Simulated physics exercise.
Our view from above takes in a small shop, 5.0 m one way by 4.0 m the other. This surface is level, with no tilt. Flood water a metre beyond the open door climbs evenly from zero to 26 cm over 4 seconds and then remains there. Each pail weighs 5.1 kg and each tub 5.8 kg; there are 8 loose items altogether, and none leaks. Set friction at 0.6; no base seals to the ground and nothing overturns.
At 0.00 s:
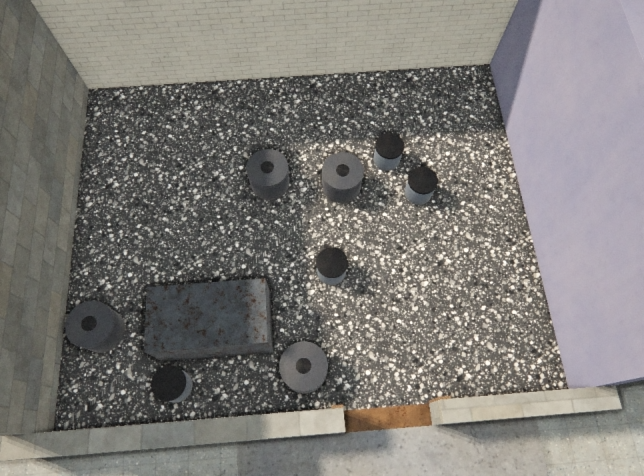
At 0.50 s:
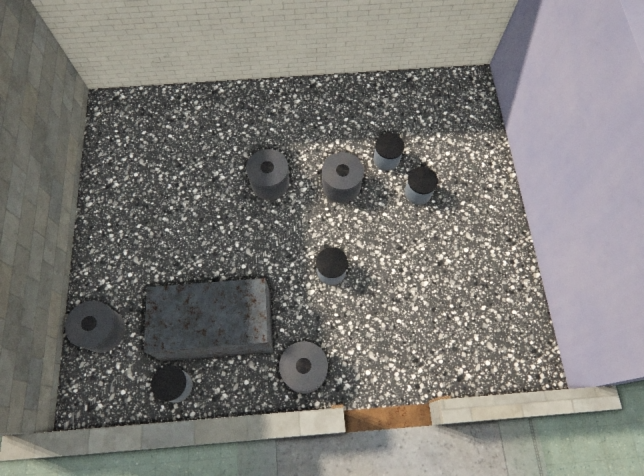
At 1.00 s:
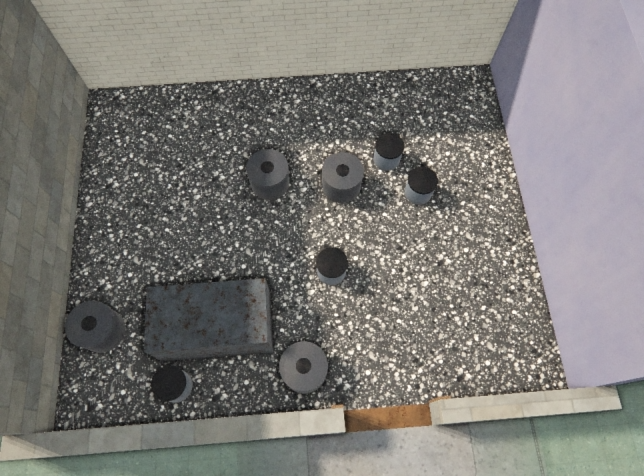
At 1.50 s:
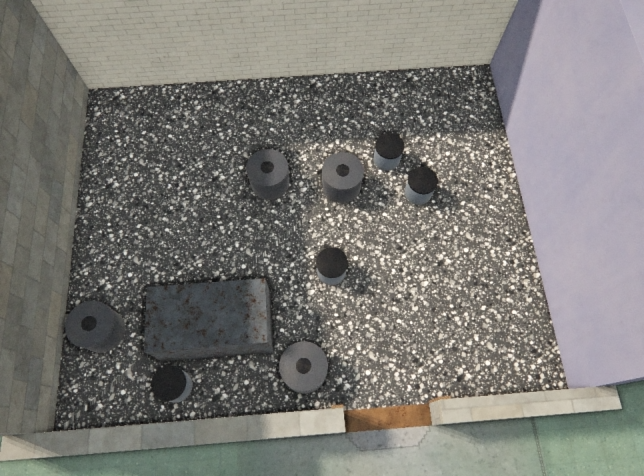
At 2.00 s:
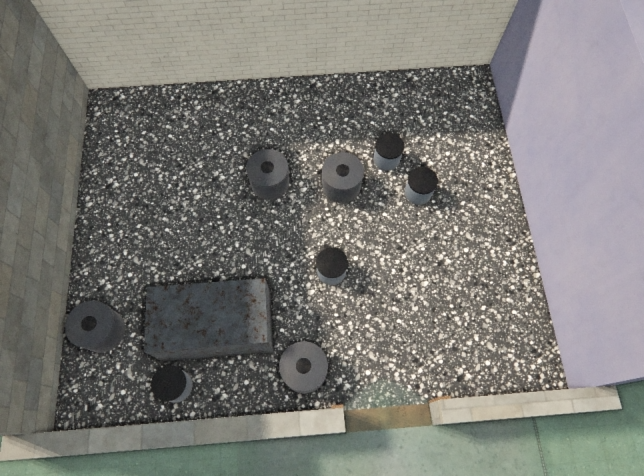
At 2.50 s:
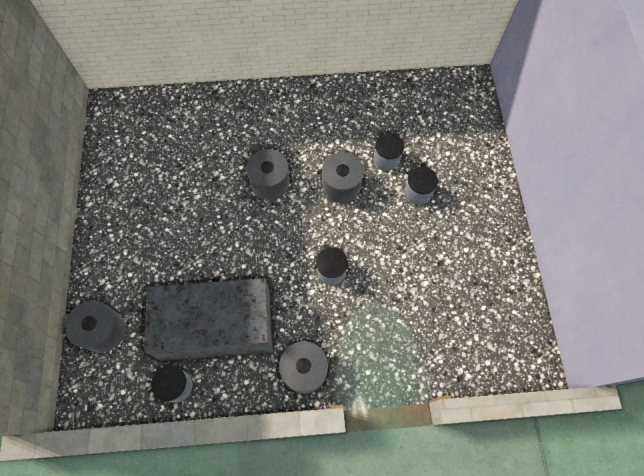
A small shop with a speckled floor, seen from above, holds a dark rectangular block and several round, dark objects, all of them still. Greenish water spreads over the ground outside the low front wall, covers the brown doorway sill, and then flows inside in a rounded patch across the floor.
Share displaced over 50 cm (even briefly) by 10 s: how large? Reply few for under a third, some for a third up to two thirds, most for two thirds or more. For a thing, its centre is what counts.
Some.
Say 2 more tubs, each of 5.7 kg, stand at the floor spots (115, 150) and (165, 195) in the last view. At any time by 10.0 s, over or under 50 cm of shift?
One by one: Above; below.
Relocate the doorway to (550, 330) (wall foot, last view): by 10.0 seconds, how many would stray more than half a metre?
6.
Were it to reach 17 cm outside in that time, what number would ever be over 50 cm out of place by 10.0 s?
That would make 2 of them.
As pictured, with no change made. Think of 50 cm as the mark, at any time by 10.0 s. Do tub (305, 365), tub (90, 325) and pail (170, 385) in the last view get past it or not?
In turn: Under, less, less.
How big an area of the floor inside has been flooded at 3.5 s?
My estimate is roughly 3.5 m2.
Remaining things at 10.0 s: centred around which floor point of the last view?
I'd put it around (217, 203).
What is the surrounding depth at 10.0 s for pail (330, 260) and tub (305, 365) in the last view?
Depths: Near 9 cm, then near 3 cm.
After 3.5 s 0 of 8 are over 50 cm from their spots; 0 afloat.
After 4.5 s 1 of 8 are over 50 cm from their spots; 0 afloat.
After 7.0 s 5 of 8 are over 50 cm from their spots; 5 afloat.
After 10.0 s 5 of 8 are over 50 cm from their spots, and 5 have been at some point; 5 afloat.
